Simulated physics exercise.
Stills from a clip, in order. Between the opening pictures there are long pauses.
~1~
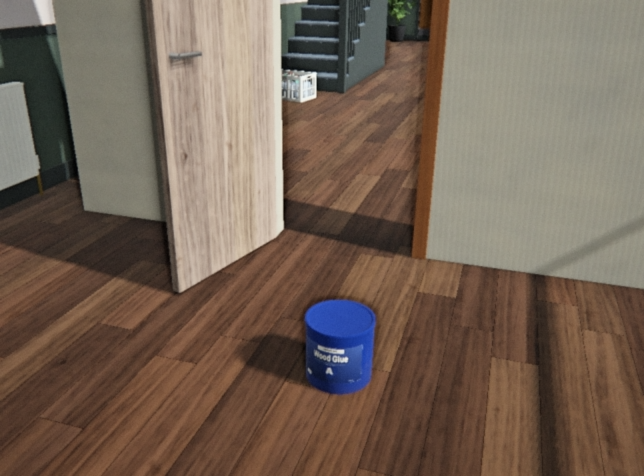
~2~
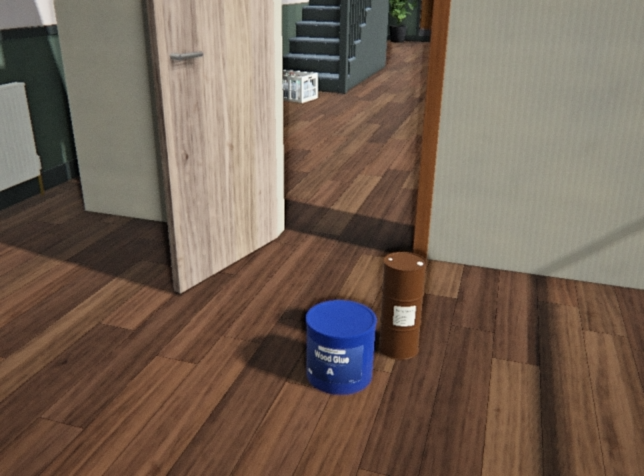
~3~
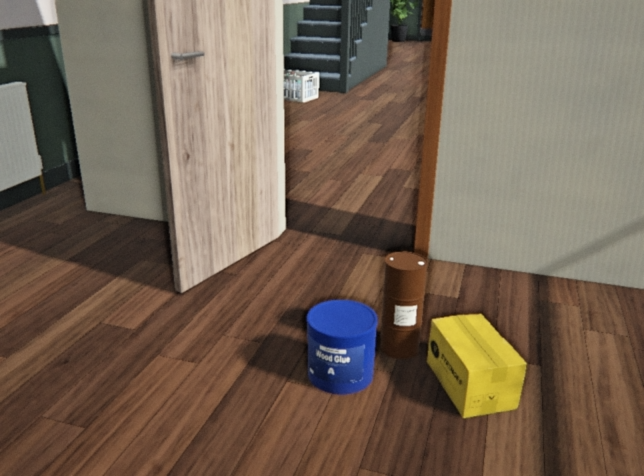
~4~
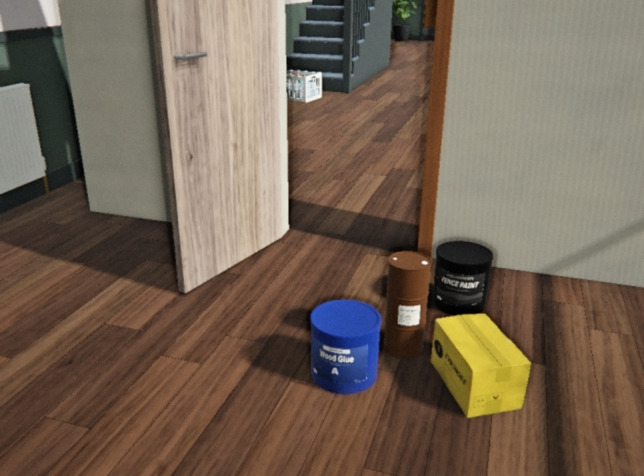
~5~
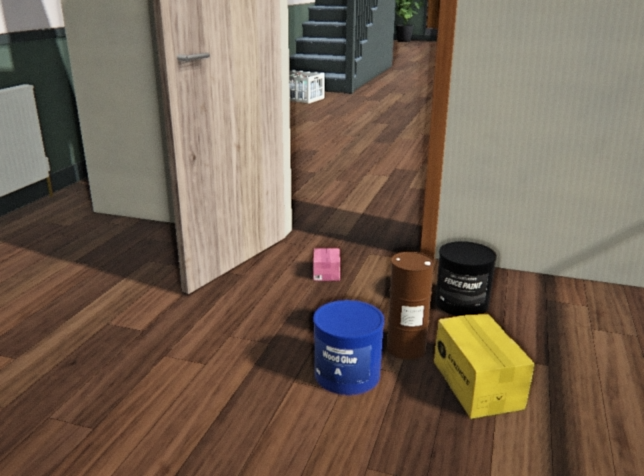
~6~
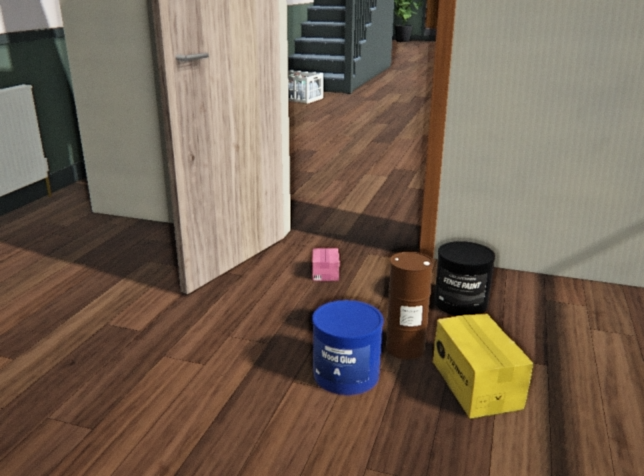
We see a blue pail on a wooden floor near a wide-open, still door, then a brown canister, a yellow box, a black pail and a small pink box appear one after another around it.
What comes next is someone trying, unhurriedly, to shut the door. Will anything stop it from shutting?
Basically the door isn't held back by anything.
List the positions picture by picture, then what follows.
Door wide open and still; blue pail (339, 346), in the first picture.
Door wide open and still, in the second picture.
Door wide open and still; blue pail (341, 346); brown canister (403, 306), in the third picture.
Door wide open and still; black pail (462, 278); yellow box (477, 362), in the fourth picture.
Door wide open and still; blue pail (348, 347); brown canister (410, 306), in the fifth picture.
Door wide open and still; pink box (326, 265); black pail (464, 278), in the sixth picture.
Then, 1.10 s past the last view, door 68° open.
Then, 1.70 s past the last view, door 35° open; pink box displaced about its own width near (348, 257).
Then, 2.10 s past the last view, door 12° open; pink box displaced well along near (369, 245).
Finally, door 0° open; moved from the start, pink box; the other 4 still in place. Final places as the last picture's camera would see them, pink box near (375, 236).
